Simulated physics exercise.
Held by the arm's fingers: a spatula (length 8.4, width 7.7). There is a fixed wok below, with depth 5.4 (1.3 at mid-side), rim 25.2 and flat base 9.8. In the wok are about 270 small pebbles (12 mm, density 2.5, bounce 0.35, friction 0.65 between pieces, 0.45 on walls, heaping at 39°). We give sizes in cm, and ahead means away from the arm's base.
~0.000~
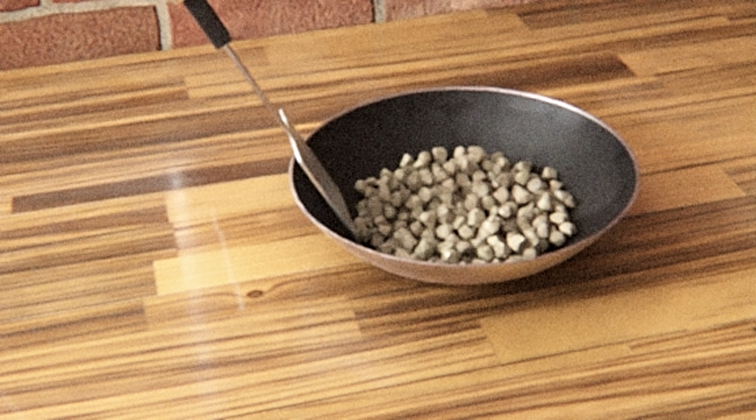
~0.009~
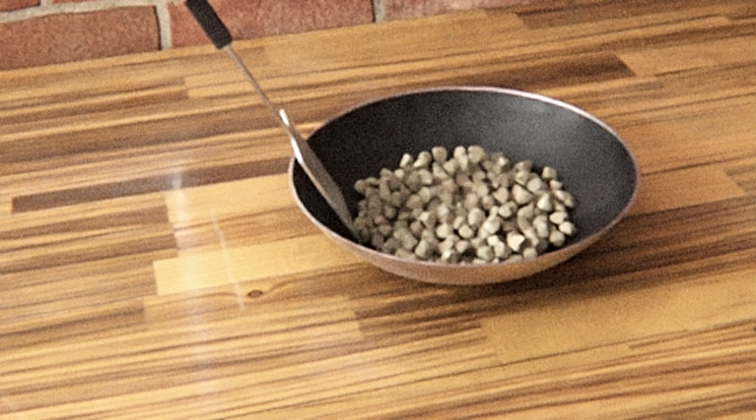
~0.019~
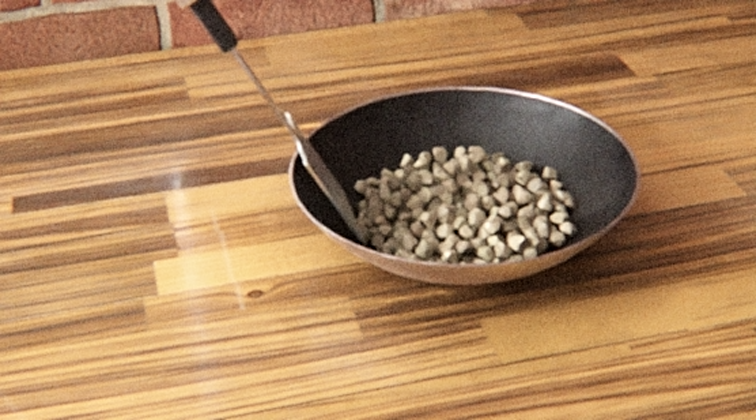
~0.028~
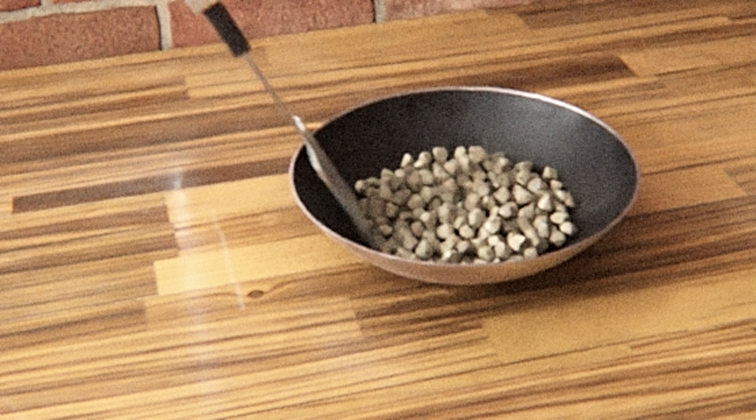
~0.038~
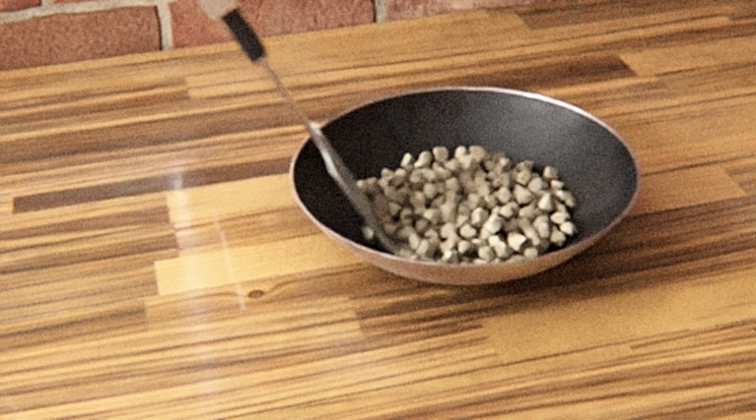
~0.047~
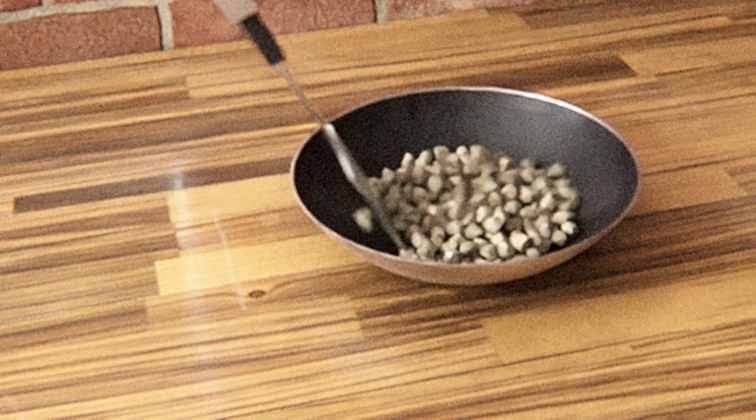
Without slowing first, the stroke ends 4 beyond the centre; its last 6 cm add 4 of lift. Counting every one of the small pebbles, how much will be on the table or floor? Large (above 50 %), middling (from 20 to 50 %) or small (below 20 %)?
Small; below 20 %.
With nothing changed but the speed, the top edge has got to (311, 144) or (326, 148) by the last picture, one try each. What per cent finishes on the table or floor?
That comes to some 5 and some 5 percent, in that order.
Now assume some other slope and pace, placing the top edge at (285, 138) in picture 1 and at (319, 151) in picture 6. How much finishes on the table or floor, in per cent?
It works out to about 5 %, more or less.
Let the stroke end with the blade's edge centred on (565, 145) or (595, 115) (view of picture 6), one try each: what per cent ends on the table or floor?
Around 35 per cent for the first try and 50 per cent for the second.
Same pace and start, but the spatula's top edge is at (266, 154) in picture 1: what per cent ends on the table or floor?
About 20%.
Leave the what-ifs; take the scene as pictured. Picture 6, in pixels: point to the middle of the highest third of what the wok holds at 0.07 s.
It sits at about (505, 180).
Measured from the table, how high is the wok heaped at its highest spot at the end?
Height at rest: Roughly 6.0 cm.
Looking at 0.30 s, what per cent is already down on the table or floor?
Some 10 per cent of the load.
By 0.07 s, sloping 63°, highest piece 7 above the table; 270 in the wok.
By 0.09 s, sloping 63°, highest piece 13 above the table; 265 in the wok, 5 on the blade or in flight.
By 0.30 s, sloping 63°, highest piece 52 above the table; 231 in the wok, 24 on the table or floor, 15 on the blade or in flight.
By 1.35 s, sloping 63°, highest piece 6 above the table; 231 in the wok, 39 on the table or floor.
Final count, 231 in the wok, 39 on the table or floor. That is 14 % on the table or floor.
